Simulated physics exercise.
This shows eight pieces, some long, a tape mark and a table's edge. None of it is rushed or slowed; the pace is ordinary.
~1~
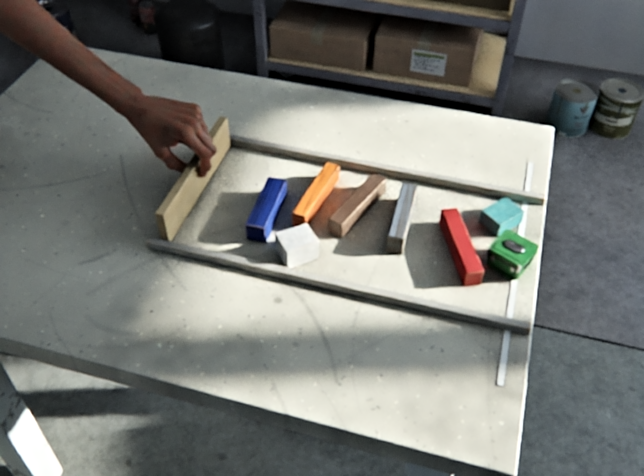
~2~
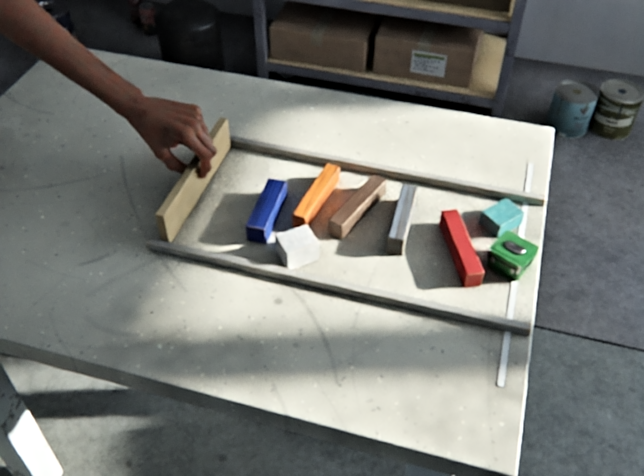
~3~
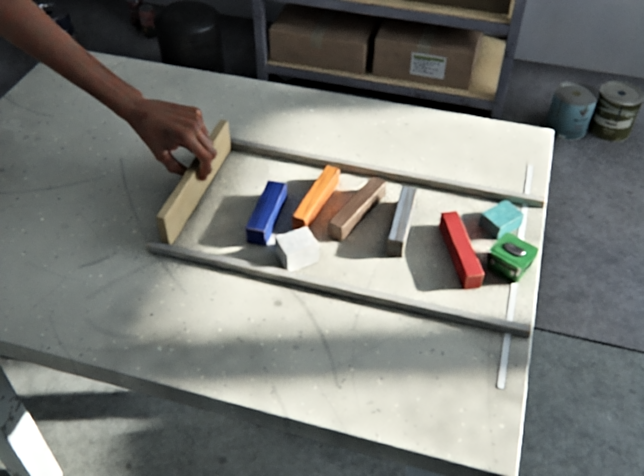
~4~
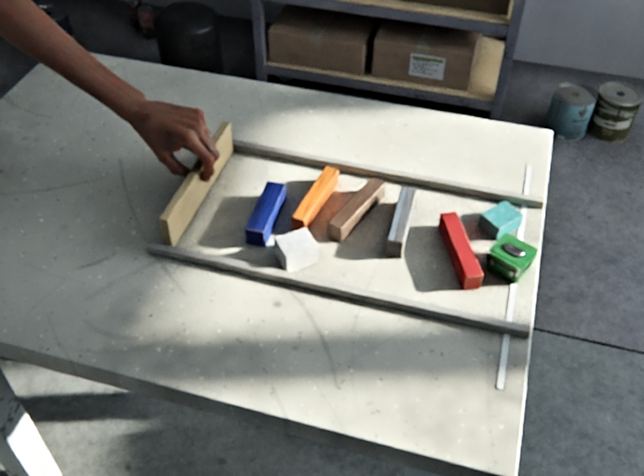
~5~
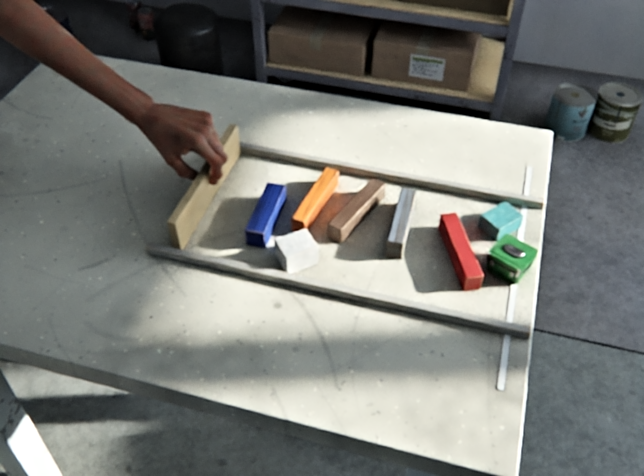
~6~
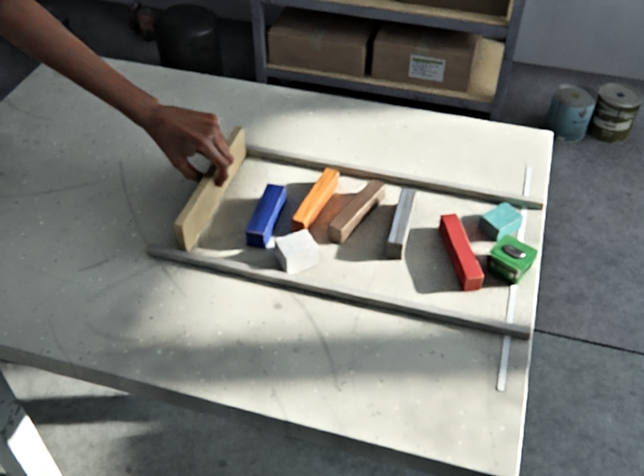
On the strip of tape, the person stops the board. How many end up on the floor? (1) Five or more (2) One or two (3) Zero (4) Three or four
Five or more.
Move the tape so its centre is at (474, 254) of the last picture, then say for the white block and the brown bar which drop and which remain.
Here the white block is on by the end and the brown bar is on by the end.
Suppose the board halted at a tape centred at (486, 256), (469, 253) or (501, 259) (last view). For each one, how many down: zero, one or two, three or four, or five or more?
Taking the three tapes one at a time, the answers are three or four, then three to four, then at least five.
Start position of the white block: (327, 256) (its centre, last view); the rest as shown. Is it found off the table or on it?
It simply keeps its place on top.
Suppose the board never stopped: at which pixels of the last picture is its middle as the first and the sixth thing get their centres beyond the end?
Its middle is near (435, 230) and then near (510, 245).
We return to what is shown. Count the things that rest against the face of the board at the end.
It ends up touching 2.
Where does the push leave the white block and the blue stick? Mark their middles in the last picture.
Okay, so first (531, 312), and next (528, 268).
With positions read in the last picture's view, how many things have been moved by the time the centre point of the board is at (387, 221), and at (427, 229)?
That gives 6 for the first and 8 for the second.
A little later, none off yet; green case at rest near (511, 261); turquoise block at rest near (501, 222); red stick at rest near (460, 251).
Next, none off yet; green case at rest near (511, 261); turquoise block at rest near (501, 222); red stick shifted a little near (471, 253).
Later still, one off so far; green case dropping near (555, 366); turquoise block tilted well over near (556, 227); red stick shifted about its own width near (547, 273).
When it is over, the number that fall off is five or more; down, orange stick, brown bar, grey stick, red stick, turquoise block and green case.
